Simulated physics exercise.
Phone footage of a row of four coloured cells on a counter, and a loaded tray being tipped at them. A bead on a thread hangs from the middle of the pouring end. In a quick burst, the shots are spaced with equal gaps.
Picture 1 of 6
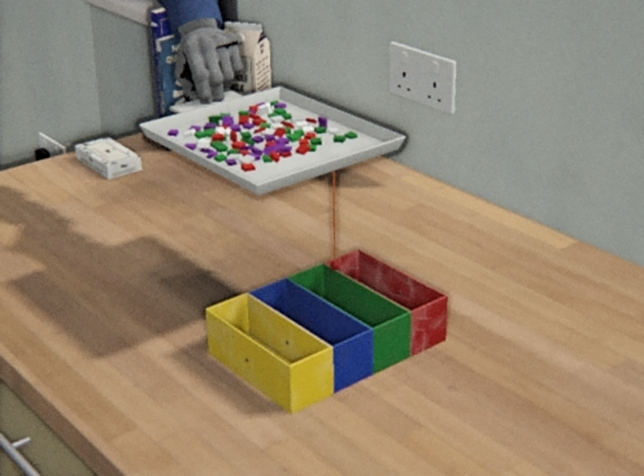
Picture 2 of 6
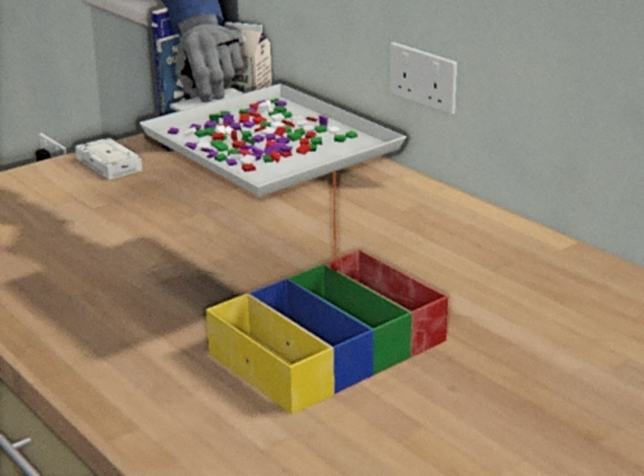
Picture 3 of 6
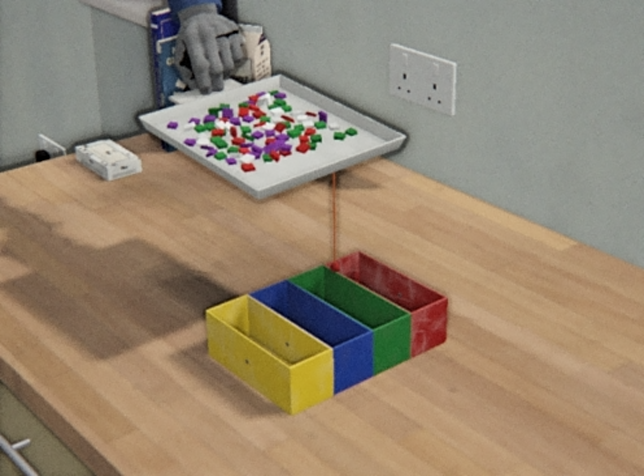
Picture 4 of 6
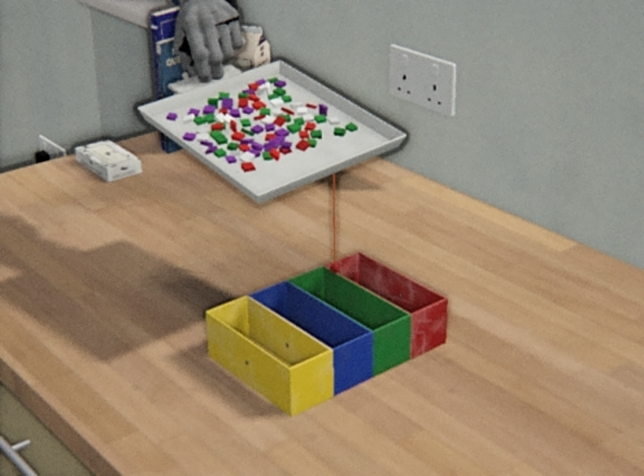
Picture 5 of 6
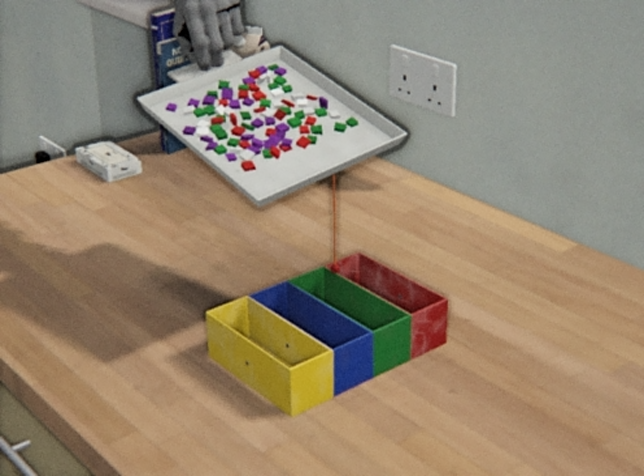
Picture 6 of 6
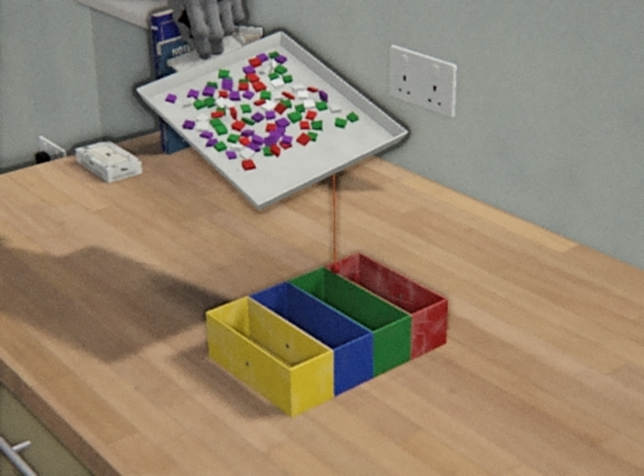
A gloved hand gradually tilted a pale tray of colourful mosaic tiles, raising its back edge while the near left corner dipped slightly, above yellow, blue, green and red boxes that stayed still.
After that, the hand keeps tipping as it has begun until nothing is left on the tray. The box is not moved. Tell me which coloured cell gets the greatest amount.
The greatest amount goes to the blue cell.
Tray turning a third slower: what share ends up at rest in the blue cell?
It would be some 50 in a hundred.
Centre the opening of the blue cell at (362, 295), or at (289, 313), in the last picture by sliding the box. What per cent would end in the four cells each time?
First placement near 40 percent, second near 100 percent.
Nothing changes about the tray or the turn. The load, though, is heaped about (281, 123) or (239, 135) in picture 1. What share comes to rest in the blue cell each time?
Around 50 then around 50 per cent.
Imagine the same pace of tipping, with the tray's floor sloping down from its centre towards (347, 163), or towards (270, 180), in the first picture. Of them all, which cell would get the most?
First try: The cell in red. Second try: That blue cell.
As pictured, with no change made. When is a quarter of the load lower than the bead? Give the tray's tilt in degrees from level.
75°.
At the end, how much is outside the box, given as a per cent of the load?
Some 0 per cent.
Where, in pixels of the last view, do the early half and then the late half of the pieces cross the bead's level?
The first part passes (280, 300); everything after passes (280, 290).
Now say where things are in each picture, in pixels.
The first picture shows corners of the pouring end at (258, 182) and (398, 137), level; middle of the load at (257, 140), mosaic tiles; bead on its thread at (335, 266); yellow cell at (311, 376); blue cell at (352, 357); green cell at (391, 339); red cell at (428, 322).
The second picture shows corners of the pouring end at (259, 183) and (399, 137), level; middle of the load at (258, 139).
The third picture shows corners of the pouring end at (259, 187) and (399, 136), tipped barely, lowest at the left corner; middle of the load at (257, 135).
The fourth picture shows corners of the pouring end at (259, 191) and (399, 135), tipped a little, lowest at the left corner; middle of the load at (257, 129).
The fifth picture shows corners of the pouring end at (260, 195) and (400, 133), tipped a little, lowest at the left corner; middle of the load at (257, 123).
The sixth picture shows corners of the pouring end at (260, 199) and (400, 131), tipped clearly, lowest at the left corner; middle of the load at (258, 117); yellow cell at (312, 379); blue cell at (353, 360); green cell at (392, 342); red cell at (429, 325).
Soon after the last picture, tray tipped steeply; most on the tray; about a quarter falling or outside the box.
A little later, tray tipped past a quarter turn; a small part on the tray; about a third in the blue cell; about a quarter in the yellow cell; a small part in the green cell; about a quarter falling or outside the box.
Later still, tray tipped past a quarter turn; about half in the blue cell; about a third in the yellow cell; a small part in the green cell; a stray few falling or outside the box.
At rest, tray tipped past a quarter turn; about half in the blue cell; about a third in the yellow cell; a small part in the green cell; none in the red cell; a stray few outside the box.
